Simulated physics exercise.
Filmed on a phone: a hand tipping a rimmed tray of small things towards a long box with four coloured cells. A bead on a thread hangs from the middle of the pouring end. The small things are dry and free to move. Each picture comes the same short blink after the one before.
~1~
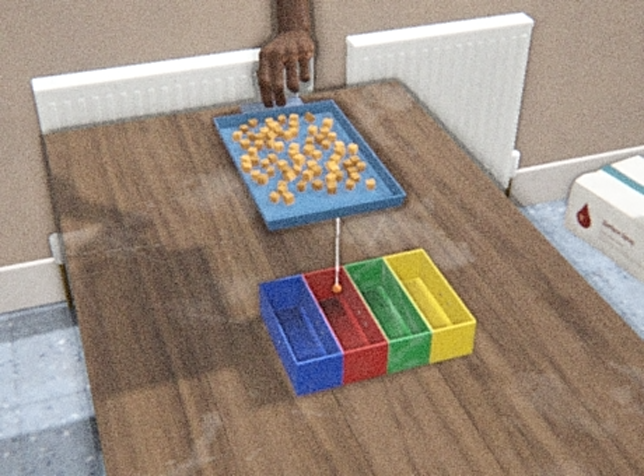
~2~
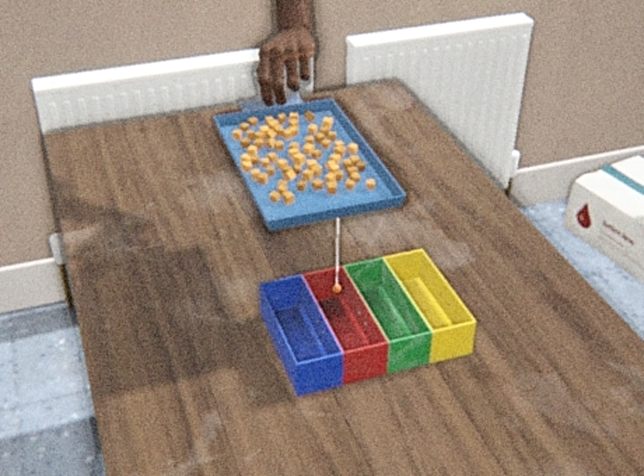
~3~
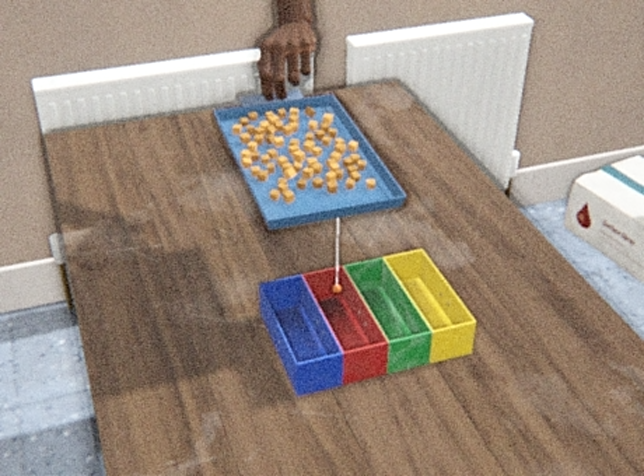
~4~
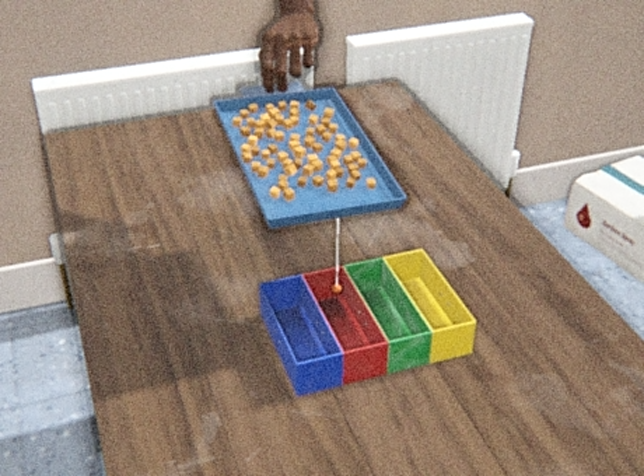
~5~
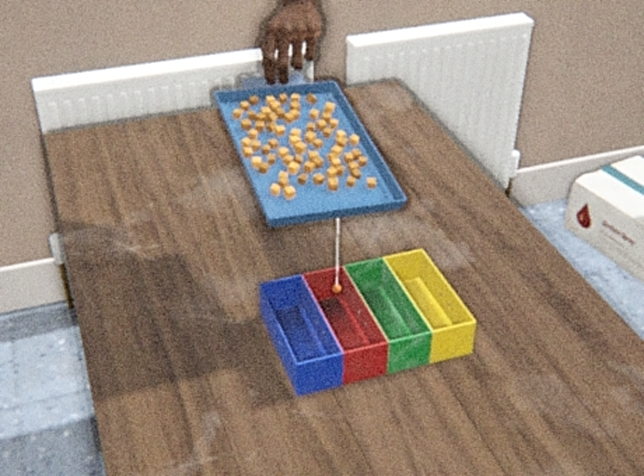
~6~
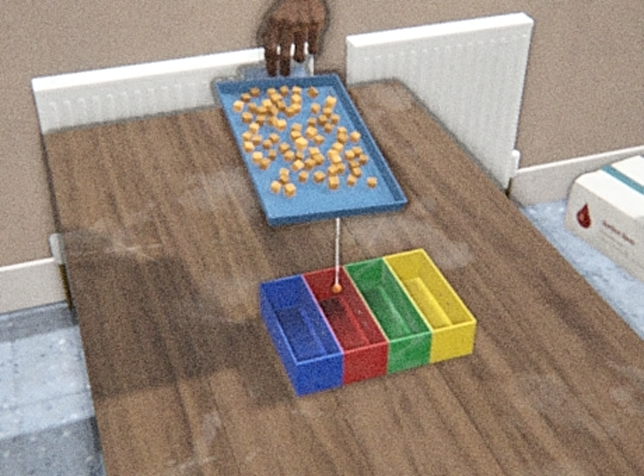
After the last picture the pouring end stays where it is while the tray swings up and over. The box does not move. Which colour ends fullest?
The green cell gets the most.
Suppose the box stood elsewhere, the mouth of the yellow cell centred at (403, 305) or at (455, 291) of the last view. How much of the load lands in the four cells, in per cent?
Near 80 % and 100 %.
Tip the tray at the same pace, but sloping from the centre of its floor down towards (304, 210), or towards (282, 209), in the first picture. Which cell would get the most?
At the first place that blue cell, at the second the blue cell.
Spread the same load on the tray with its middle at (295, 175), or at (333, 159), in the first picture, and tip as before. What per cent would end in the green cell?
Roughly 40 per cent, and 40 per cent.
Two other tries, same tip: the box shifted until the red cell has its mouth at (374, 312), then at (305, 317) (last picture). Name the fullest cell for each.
First green, then yellow.
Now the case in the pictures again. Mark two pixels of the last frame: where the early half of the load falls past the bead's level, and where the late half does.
At about (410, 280), then at (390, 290).
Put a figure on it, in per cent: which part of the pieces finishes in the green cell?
Close to 50 per cent.
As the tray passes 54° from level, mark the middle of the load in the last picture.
At about (366, 179).
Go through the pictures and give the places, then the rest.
The first frame shows corners of the pouring end at (270, 219) and (401, 194), level; middle of the load at (294, 155), croutons; bead on its thread at (337, 289); blue cell at (320, 371); red cell at (365, 360); green cell at (410, 350); yellow cell at (453, 339).
The second frame shows corners of the pouring end at (270, 218) and (402, 194), level; middle of the load at (294, 154).
The third frame shows corners of the pouring end at (270, 218) and (402, 195), tipped barely, lowest at the right corner; middle of the load at (294, 150).
The fourth frame shows corners of the pouring end at (271, 217) and (402, 197), tipped a little, lowest at the right corner; middle of the load at (294, 146).
The fifth frame shows corners of the pouring end at (272, 216) and (403, 198), tipped a little, lowest at the right corner; middle of the load at (295, 141).
The sixth frame shows corners of the pouring end at (272, 215) and (403, 200), tipped a little, lowest at the right corner; middle of the load at (296, 137); blue cell at (320, 371); red cell at (365, 360); green cell at (410, 350); yellow cell at (453, 339).
Soon after the last picture, tray tipped steeply; nearly all on the tray; a stray few falling or outside the box.
A little later, tray tipped right over; most on the tray; a small part in the green cell; a small part in the yellow cell; a stray few in the red cell.
Later still, tray tipped past a quarter turn; about half in the green cell; about a third in the yellow cell; a small part in the red cell; a stray few falling or outside the box.
At rest, tray tipped past a quarter turn; about half in the green cell; about a third in the yellow cell; a small part in the red cell; none in the blue cell; a stray few outside the box.
